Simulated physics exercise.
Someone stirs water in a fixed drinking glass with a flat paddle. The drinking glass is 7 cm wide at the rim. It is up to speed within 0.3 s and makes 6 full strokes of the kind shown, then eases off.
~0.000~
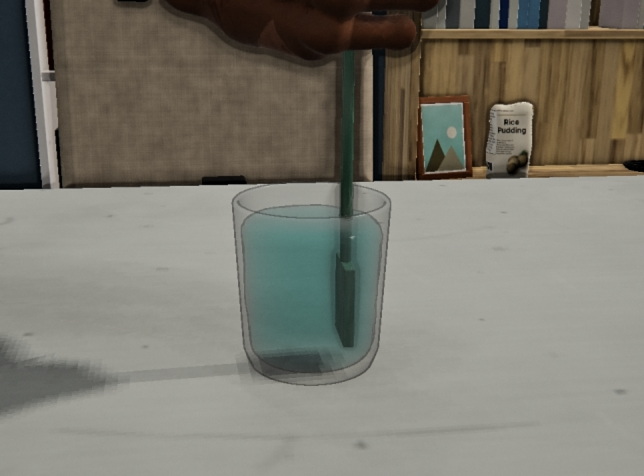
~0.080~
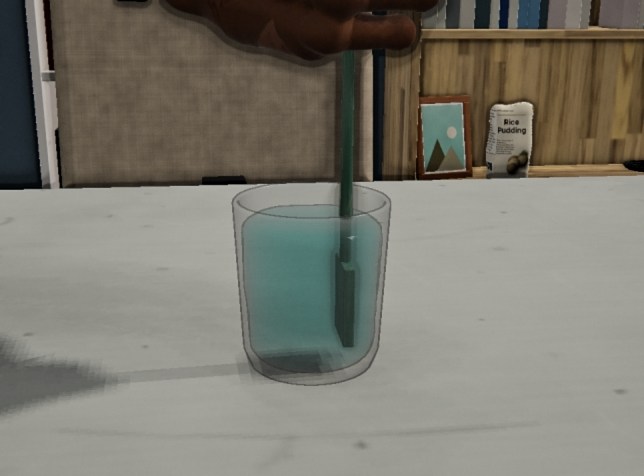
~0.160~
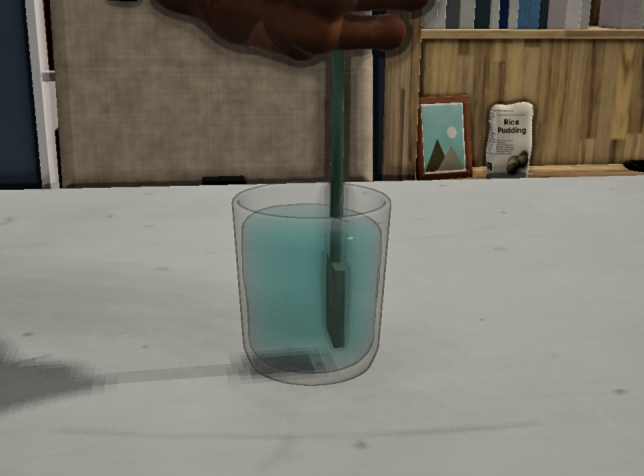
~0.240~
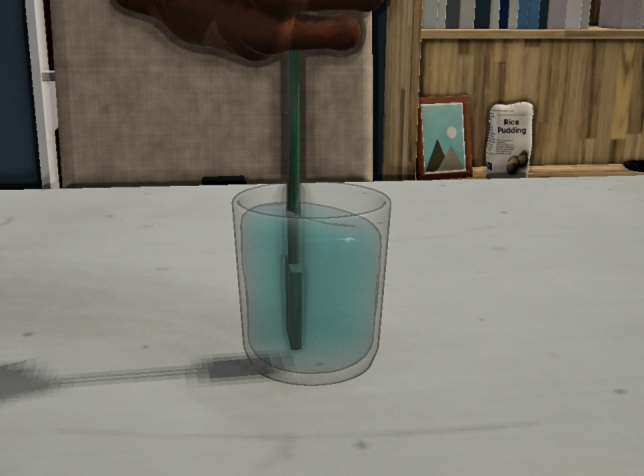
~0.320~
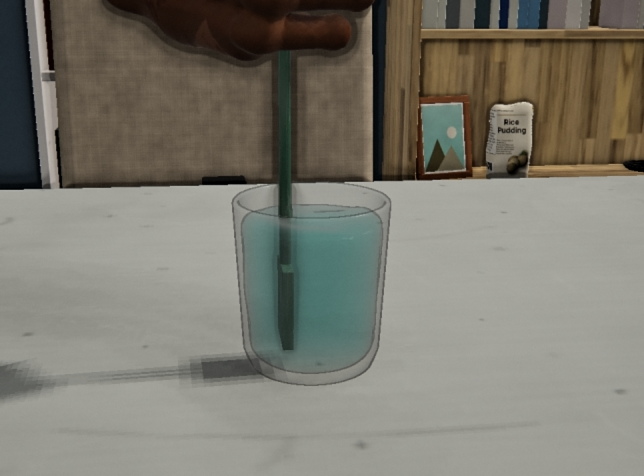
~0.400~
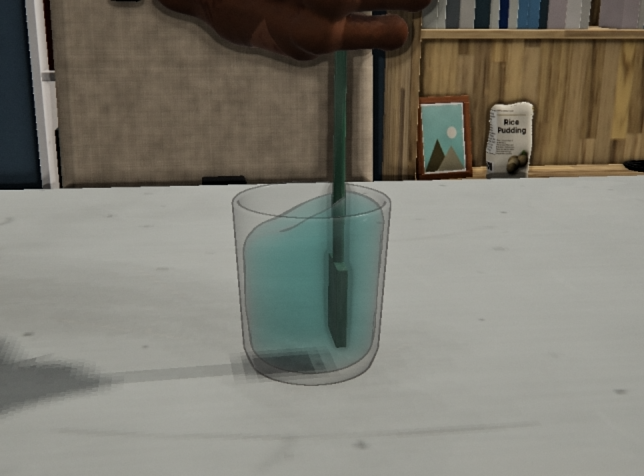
At the start, a hand holds a thin green stirrer upright near the right side of a glass of teal liquid on a pale table. It moves the stirrer left across the glass, the surface shifting slightly, then brings it back right, and the liquid slopes noticeably higher on the right side.
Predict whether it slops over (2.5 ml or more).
This drinking glass slops over.
By 0.81 s 1 ml is over the rim.
By 1.21 s 8 ml is over the rim.
By 1.62 s 10 ml is over the rim.
By 2.02 s 12 ml is over the rim.
At rest 12 ml is over the rim.
